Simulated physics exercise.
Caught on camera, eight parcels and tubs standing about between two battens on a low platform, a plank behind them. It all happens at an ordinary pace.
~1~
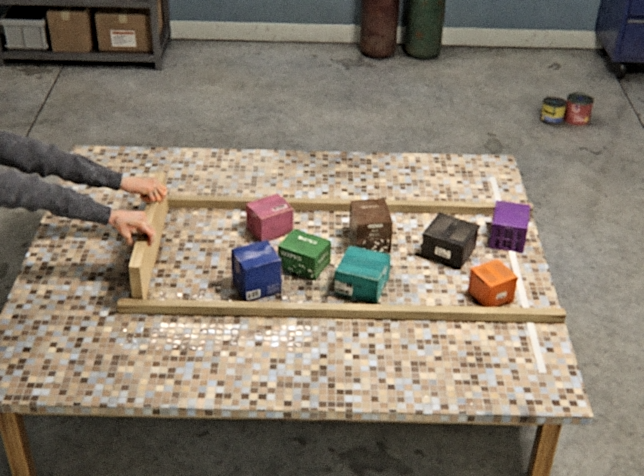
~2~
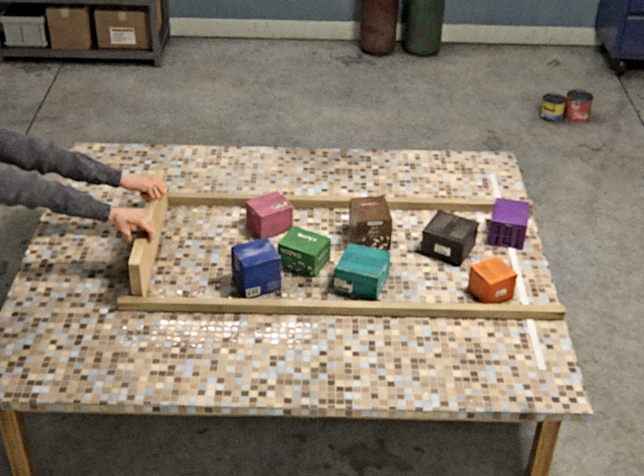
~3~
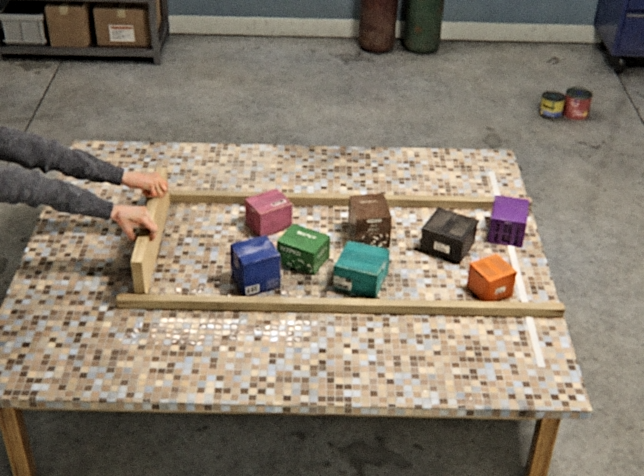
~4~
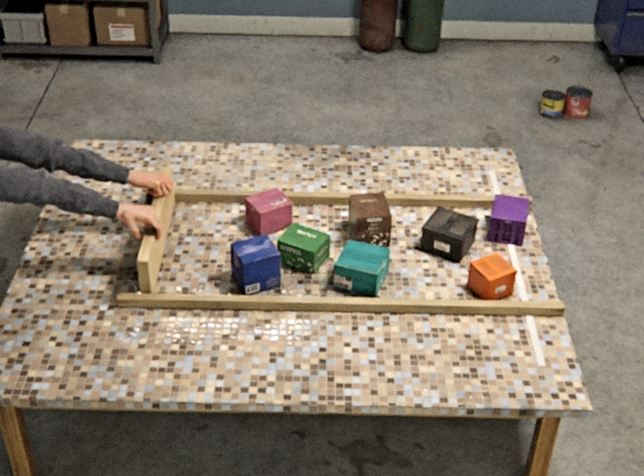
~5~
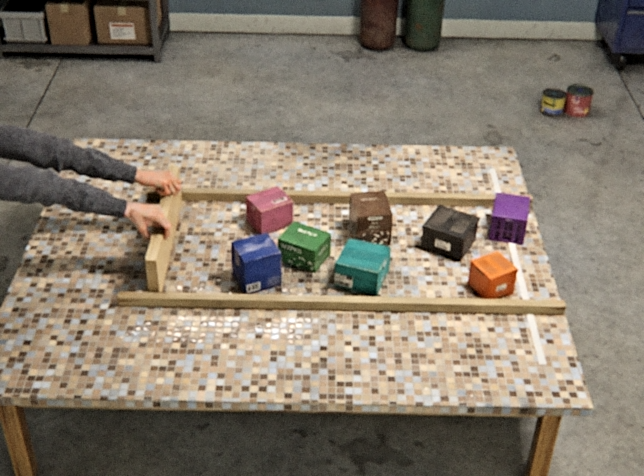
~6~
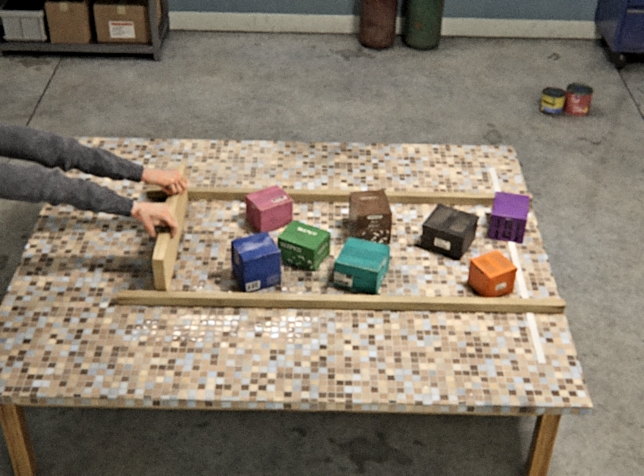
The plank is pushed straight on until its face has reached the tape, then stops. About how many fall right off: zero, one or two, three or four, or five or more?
The number that fall off is five or more.
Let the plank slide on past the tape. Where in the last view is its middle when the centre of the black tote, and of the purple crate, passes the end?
About (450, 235), and (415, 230) for the other.
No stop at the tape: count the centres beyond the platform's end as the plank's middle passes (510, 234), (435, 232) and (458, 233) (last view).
It would be 5, 1 and 3.
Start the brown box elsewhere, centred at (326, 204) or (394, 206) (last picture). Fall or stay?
In turn it falls; goes over.
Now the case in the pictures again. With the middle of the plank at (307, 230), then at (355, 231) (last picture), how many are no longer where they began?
At the one place 4, at the other 6.
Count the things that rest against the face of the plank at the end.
It touches 3.
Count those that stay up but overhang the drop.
That would be 3.
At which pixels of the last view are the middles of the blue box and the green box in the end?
The blue box stops around (546, 274); the green box around (540, 246).
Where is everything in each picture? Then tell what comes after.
Purple crate (510, 226); orange tote (492, 285); black tote (450, 241); plank (150, 235); tape (514, 262), in the first picture.
Orange tote (492, 282); blue box (256, 268), in the second picture.
Black tote (449, 236); plank (152, 230), in the third picture.
Purple crate (509, 220); turquoise parcel (362, 268), in the fourth picture.
Orange tote (492, 277); green box (304, 247), in the fifth picture.
Purple crate (509, 217); orange tote (492, 276); black tote (449, 232); plank (172, 227); tape (514, 252), in the sixth picture.
Soon after, none off yet; purple crate at rest near (509, 217); orange tote at rest near (492, 276); black tote at rest near (449, 232).
After that, none off yet; purple crate at rest near (509, 217); orange tote at rest near (492, 276); black tote displaced a little near (464, 234).
And then, one off so far; purple crate on its way down near (559, 299); orange tote displaced well along near (561, 283); black tote displaced well along near (547, 242).
In the end, the number that fall off is five or more; gone, turquoise parcel, brown box, black tote, orange tote and purple crate.
